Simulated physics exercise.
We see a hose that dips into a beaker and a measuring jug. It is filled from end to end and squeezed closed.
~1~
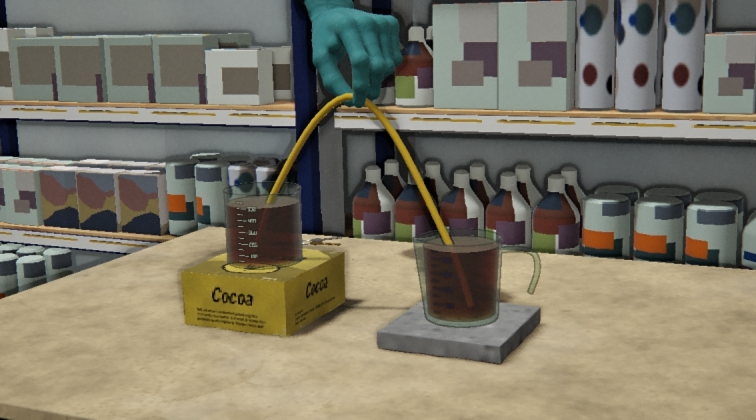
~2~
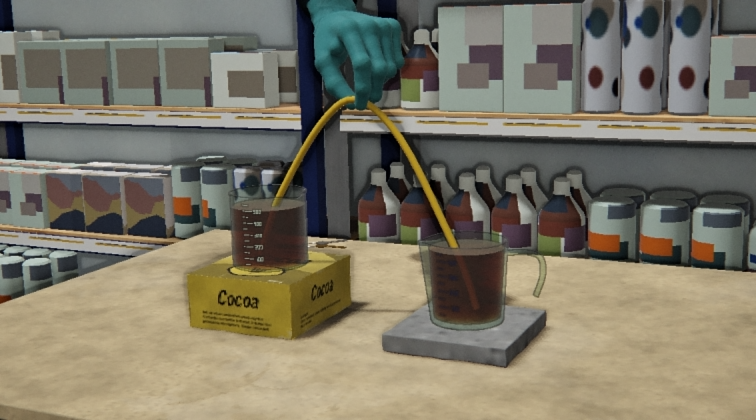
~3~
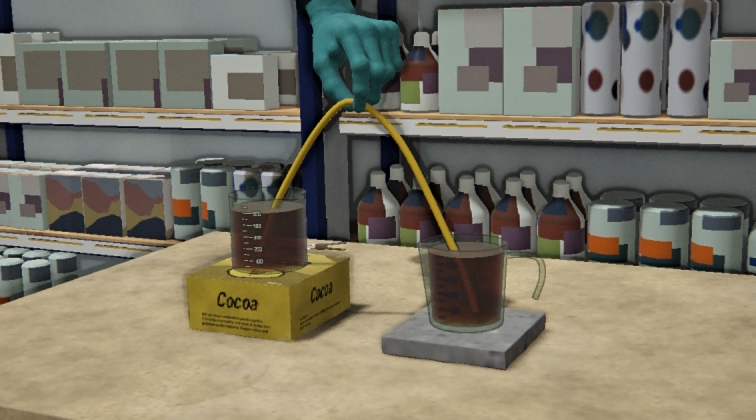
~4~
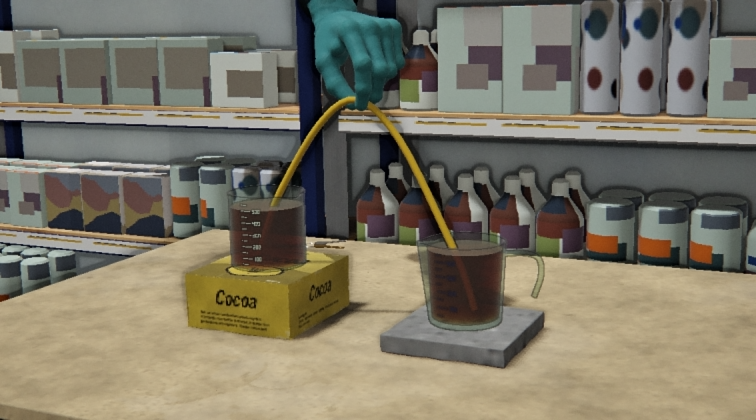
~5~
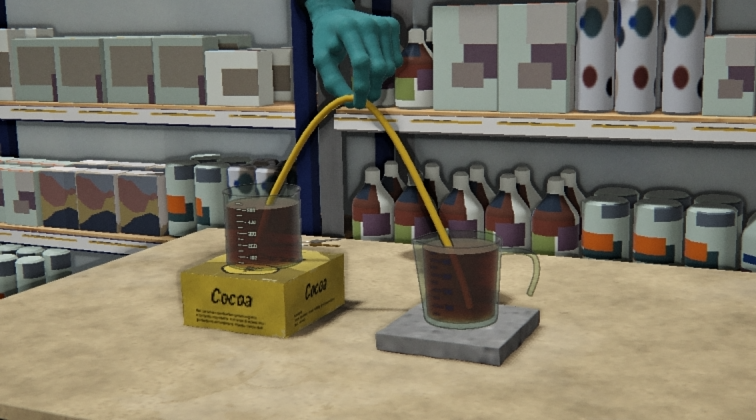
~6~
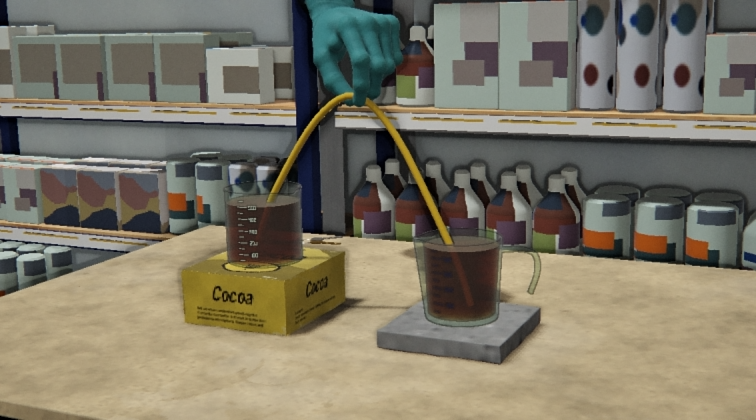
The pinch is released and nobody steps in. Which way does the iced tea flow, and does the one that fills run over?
Flow is rightwards, and the taker overflows.
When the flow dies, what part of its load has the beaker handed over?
Some 35 per cent.
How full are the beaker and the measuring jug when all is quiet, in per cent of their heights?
Roughly 50 per cent, then 100 per cent.
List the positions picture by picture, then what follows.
In the first picture, the hose is pinched; beaker (264, 223) about three quarters full, up on the packet; measuring jug (461, 275) nearly full, up on the brick.
In the second picture, nothing flows; beaker about three quarters full, surface at (268, 205); measuring jug nearly full, surface at (467, 247).
In the third picture, fingers on the hose; beaker (269, 228) about three quarters full; measuring jug (466, 280) nearly full.
In the fourth picture, still shut; beaker about three quarters full, surface at (267, 205); measuring jug nearly full, surface at (465, 248).
In the fifth picture, the hose is pinched; beaker (263, 225) about three quarters full, up on the packet; measuring jug (461, 276) nearly full, up on the brick.
In the sixth picture, nothing flows; beaker about three quarters full, surface at (263, 201); measuring jug nearly full, surface at (461, 244).
Soon after, the beaker is about two thirds full; the measuring jug is full to the brim.
Later, the beaker is about half full; the measuring jug is full to the brim; some has gone over the lower rim.
In the end, the beaker is about half full; the measuring jug is full to the brim; some has gone over the lower rim; the two surfaces are level.
